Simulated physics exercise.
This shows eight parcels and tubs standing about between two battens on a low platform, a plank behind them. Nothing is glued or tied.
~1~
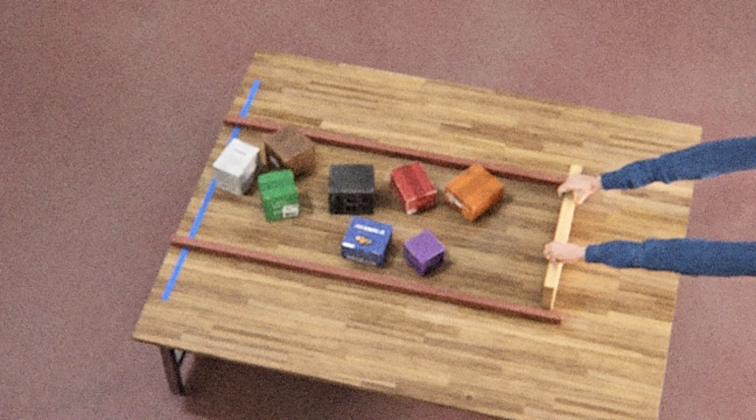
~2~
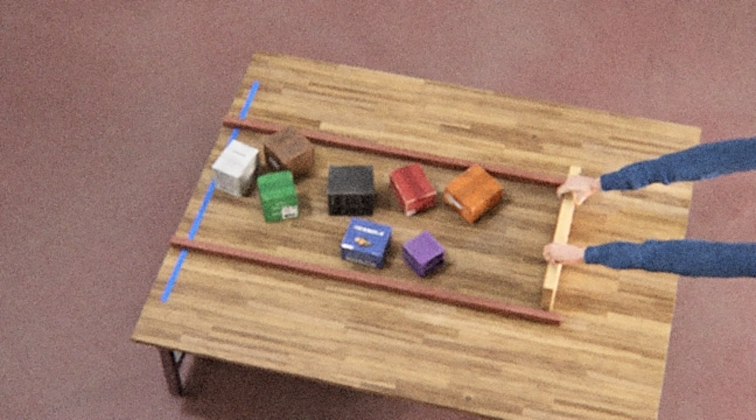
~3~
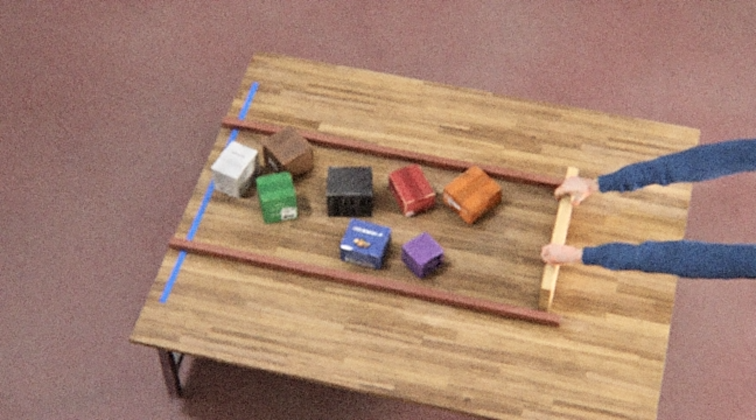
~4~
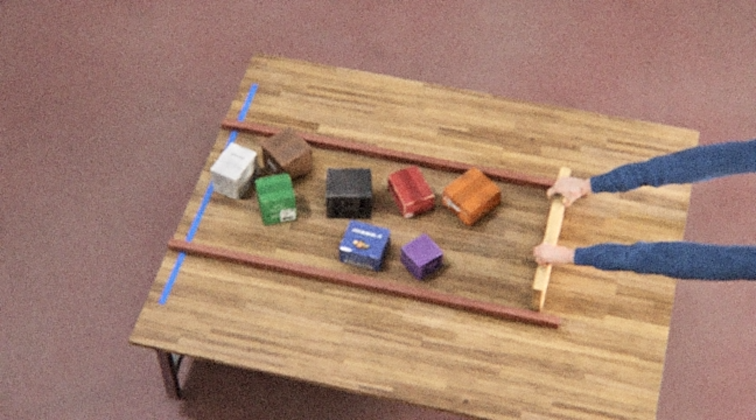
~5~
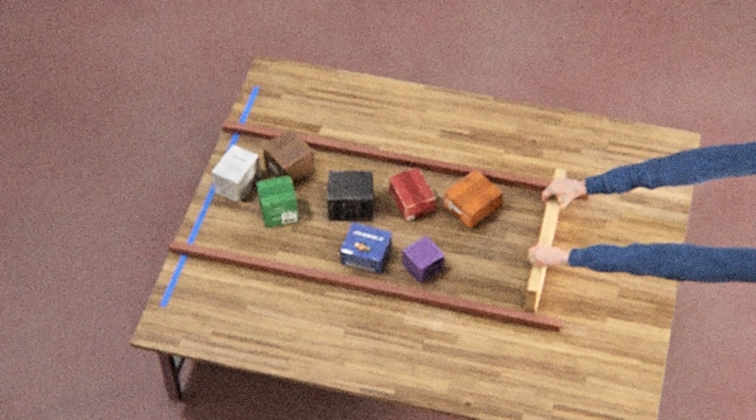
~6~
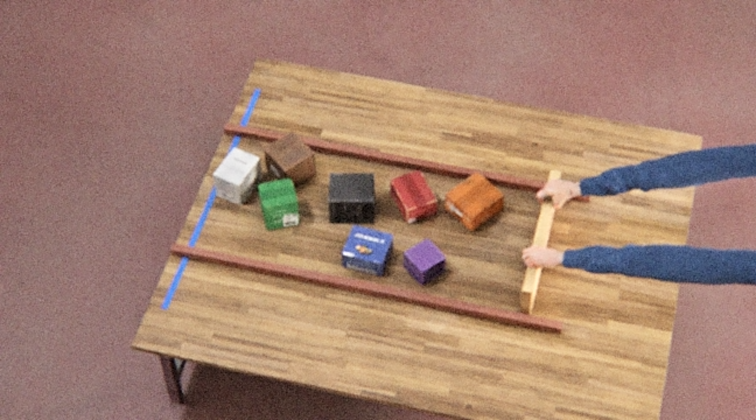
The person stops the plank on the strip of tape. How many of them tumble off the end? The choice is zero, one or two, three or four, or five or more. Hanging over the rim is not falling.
Outcome: The number that fall off is five or more.
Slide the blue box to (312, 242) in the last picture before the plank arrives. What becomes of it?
Then it tumbles off.
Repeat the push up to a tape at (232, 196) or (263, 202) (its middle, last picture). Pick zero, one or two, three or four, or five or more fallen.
The falls would be 5 or more; three or four.
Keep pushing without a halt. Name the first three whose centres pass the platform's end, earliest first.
The order is the green parcel, then the white box, then the black crate.
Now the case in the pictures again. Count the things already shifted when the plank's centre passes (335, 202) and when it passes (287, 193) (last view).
First 8, then 8.
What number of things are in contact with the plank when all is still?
1 of them.
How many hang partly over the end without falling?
It comes to 1.
A little later, none off yet; white box at rest near (238, 177); brown tote at rest near (290, 162); green parcel at rest near (279, 204).
Next, none off yet; white box shifted a little near (229, 175); brown tote shifted a little near (284, 158); green parcel shifted well along near (221, 211).
Later still, one off so far; white box tilted a little near (197, 166); brown tote shifted well along near (235, 141); green parcel dropping near (149, 248).
When it is over, the number that fall off is five or more; down, orange parcel, red box, blue box, black crate, green parcel, brown tote and white box.
